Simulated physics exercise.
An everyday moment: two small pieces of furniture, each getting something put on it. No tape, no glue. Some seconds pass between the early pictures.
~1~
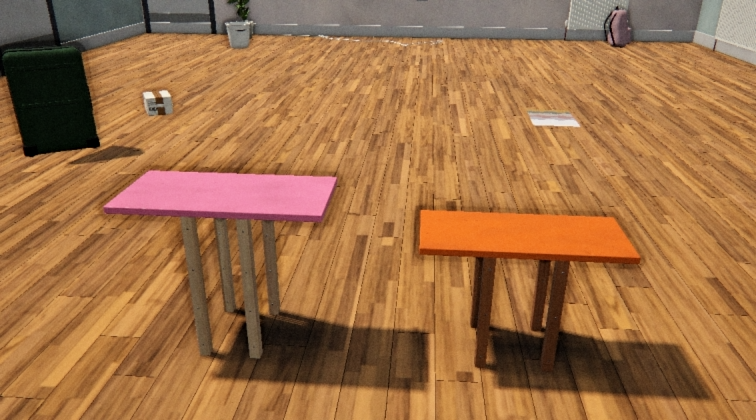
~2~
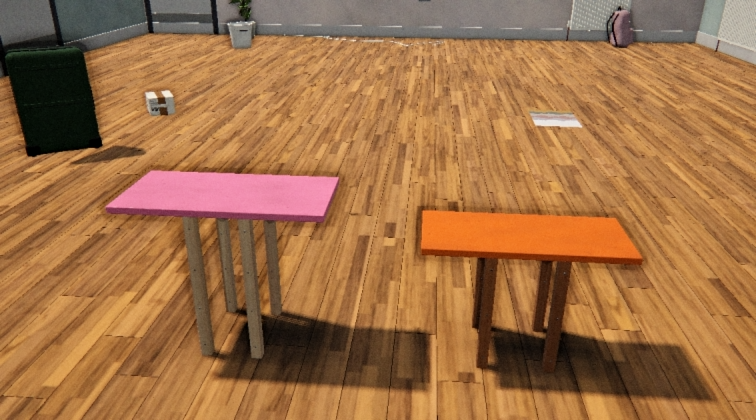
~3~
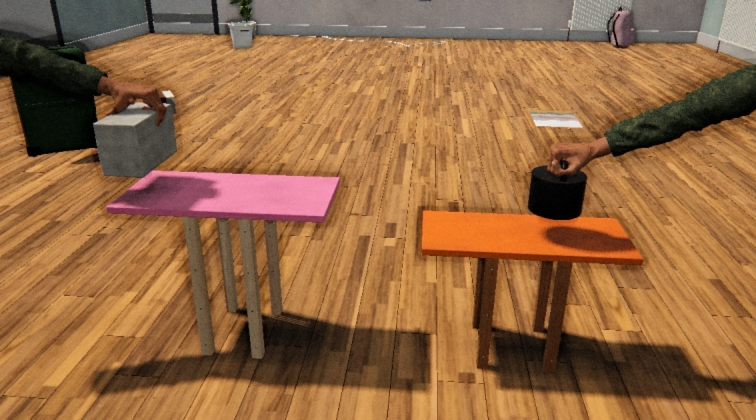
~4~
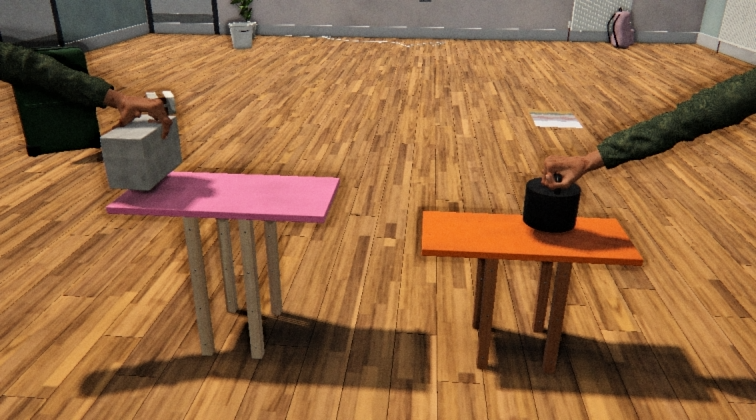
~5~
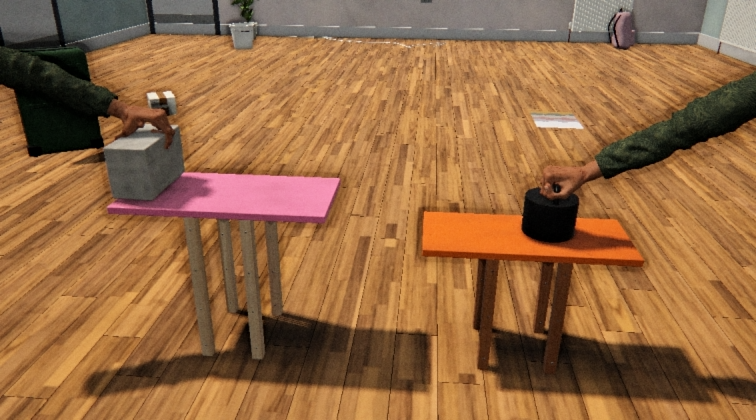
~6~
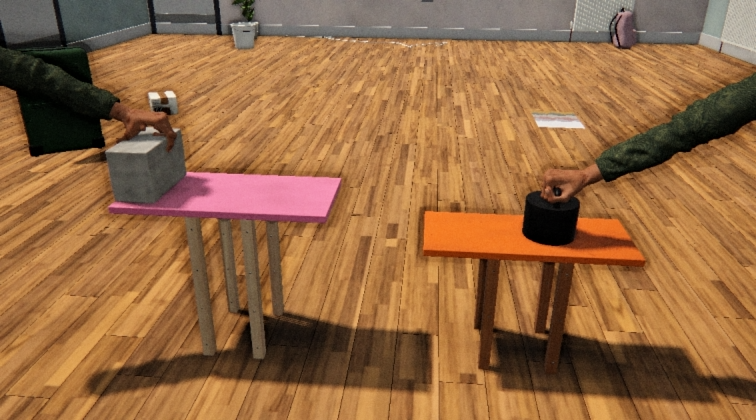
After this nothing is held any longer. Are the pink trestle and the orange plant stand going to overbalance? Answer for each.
The pink trestle overbalances, the orange plant stand holds firm.
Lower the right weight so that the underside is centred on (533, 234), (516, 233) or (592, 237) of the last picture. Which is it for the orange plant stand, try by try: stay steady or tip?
The orange plant stand keeps steady; holds firm; topples.
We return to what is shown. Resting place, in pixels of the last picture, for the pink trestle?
Around (92, 248).
Then, 0.46 s past the last view, pink trestle leaning 19° off how it started near (177, 192); orange plant stand at rest near (526, 237).
Then, 0.62 s past the last view, pink trestle leaning 46° off how it started near (120, 215); orange plant stand at rest near (526, 237).
Then, 0.76 s past the last view, pink trestle leaning 69° off how it started near (84, 244); orange plant stand at rest near (526, 237).
Finally, the pink trestle tips up, near (92, 248); the orange plant stand stays flat on its feet, near (526, 237).
